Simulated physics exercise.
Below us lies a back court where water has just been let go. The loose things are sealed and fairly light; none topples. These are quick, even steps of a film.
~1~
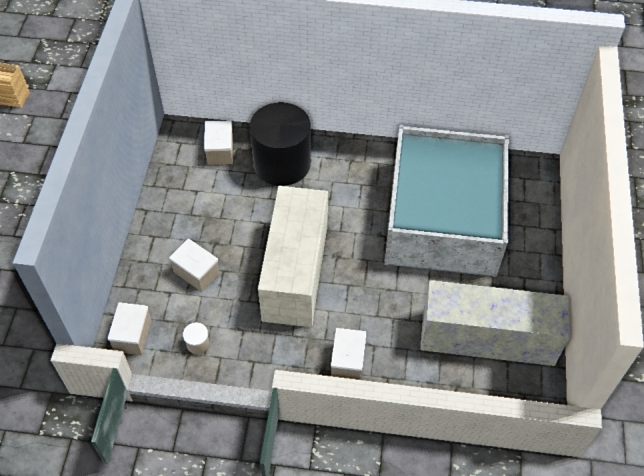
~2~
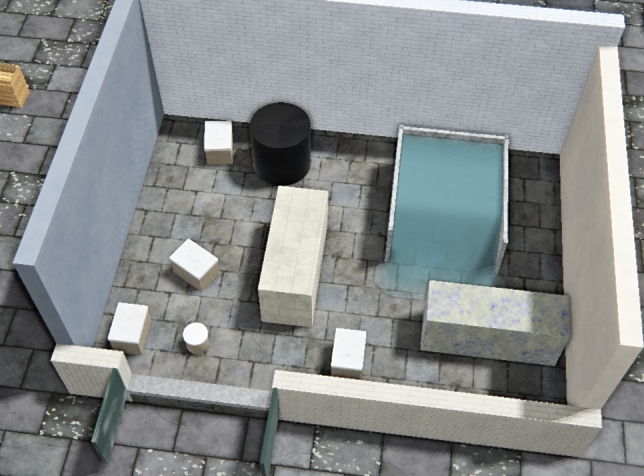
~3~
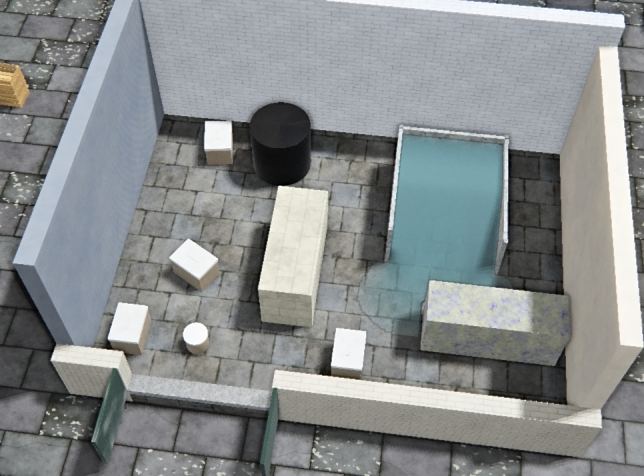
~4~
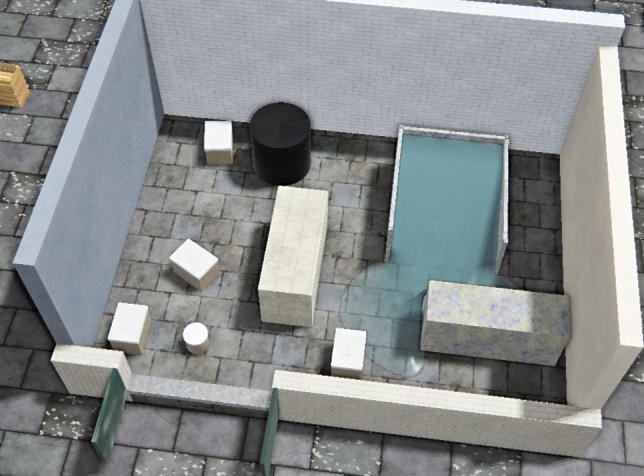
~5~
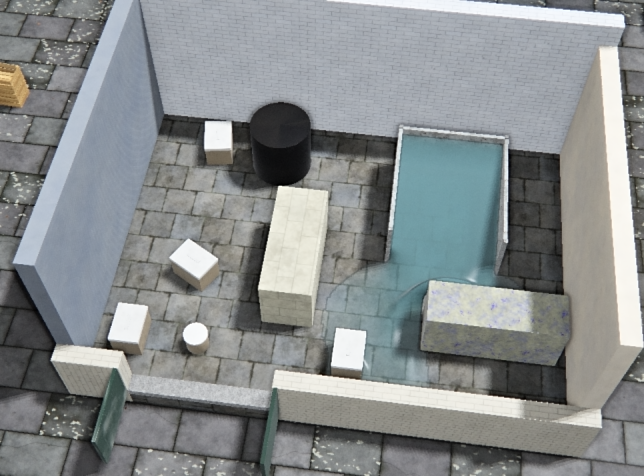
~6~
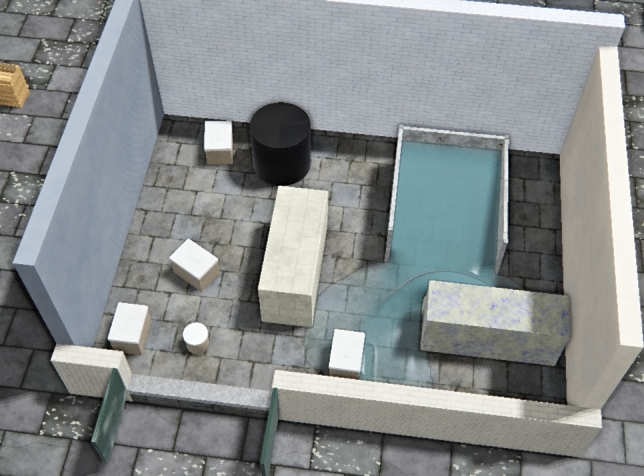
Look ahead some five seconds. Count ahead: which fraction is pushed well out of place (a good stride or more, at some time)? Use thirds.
It is from one to two thirds.
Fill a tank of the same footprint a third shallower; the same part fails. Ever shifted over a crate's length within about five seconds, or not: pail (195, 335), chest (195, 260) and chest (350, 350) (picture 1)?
As listed: Under that, not that far, yes.
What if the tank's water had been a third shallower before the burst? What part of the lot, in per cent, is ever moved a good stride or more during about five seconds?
Near 20 in a hundred.
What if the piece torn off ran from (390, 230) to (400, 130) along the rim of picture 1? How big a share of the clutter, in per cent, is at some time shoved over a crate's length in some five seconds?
Some 100 per cent.
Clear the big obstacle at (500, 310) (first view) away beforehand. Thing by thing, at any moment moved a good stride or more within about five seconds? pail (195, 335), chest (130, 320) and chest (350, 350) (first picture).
In that order: That far or more, moved that far, pushed that far.
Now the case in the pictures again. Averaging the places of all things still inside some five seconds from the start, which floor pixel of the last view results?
Near (170, 268).
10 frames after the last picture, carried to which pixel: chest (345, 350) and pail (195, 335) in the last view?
Around (190, 334) and (171, 322).
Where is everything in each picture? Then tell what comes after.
The first picture shows a chest at (349, 348), on the bottom; a chest at (218, 135) rests on the ground; 0 of 5 have shifted.
The second picture shows a chest at (349, 348) rests on the ground; a chest at (218, 135), on the bottom; 0 of 5 have shifted.
The third picture shows a chest at (349, 348), on the bottom; a chest at (218, 135), on the bottom; 0 of 5 have shifted.
The fourth picture shows a chest at (349, 348) rests on the ground; a chest at (218, 135), on the bottom; 0 of 5 have shifted.
The fifth picture shows a chest at (349, 348) rests on the ground; a chest at (218, 135), on the bottom; 0 of 5 have shifted.
The sixth picture shows a chest at (347, 350) rests on the ground, close to its start; a chest at (218, 135) rests on the ground; 0 of 5 have shifted.
A moment on, 0 of 5 are well off their spots; 1 afloat.
Next, 1 of 5 are well off their spots; 1 afloat.
Later, 2 of 5 are well off their spots; 1 afloat.
In the end, 3 of 5 are well off their spots, and 3 have been at some point; 2 afloat.
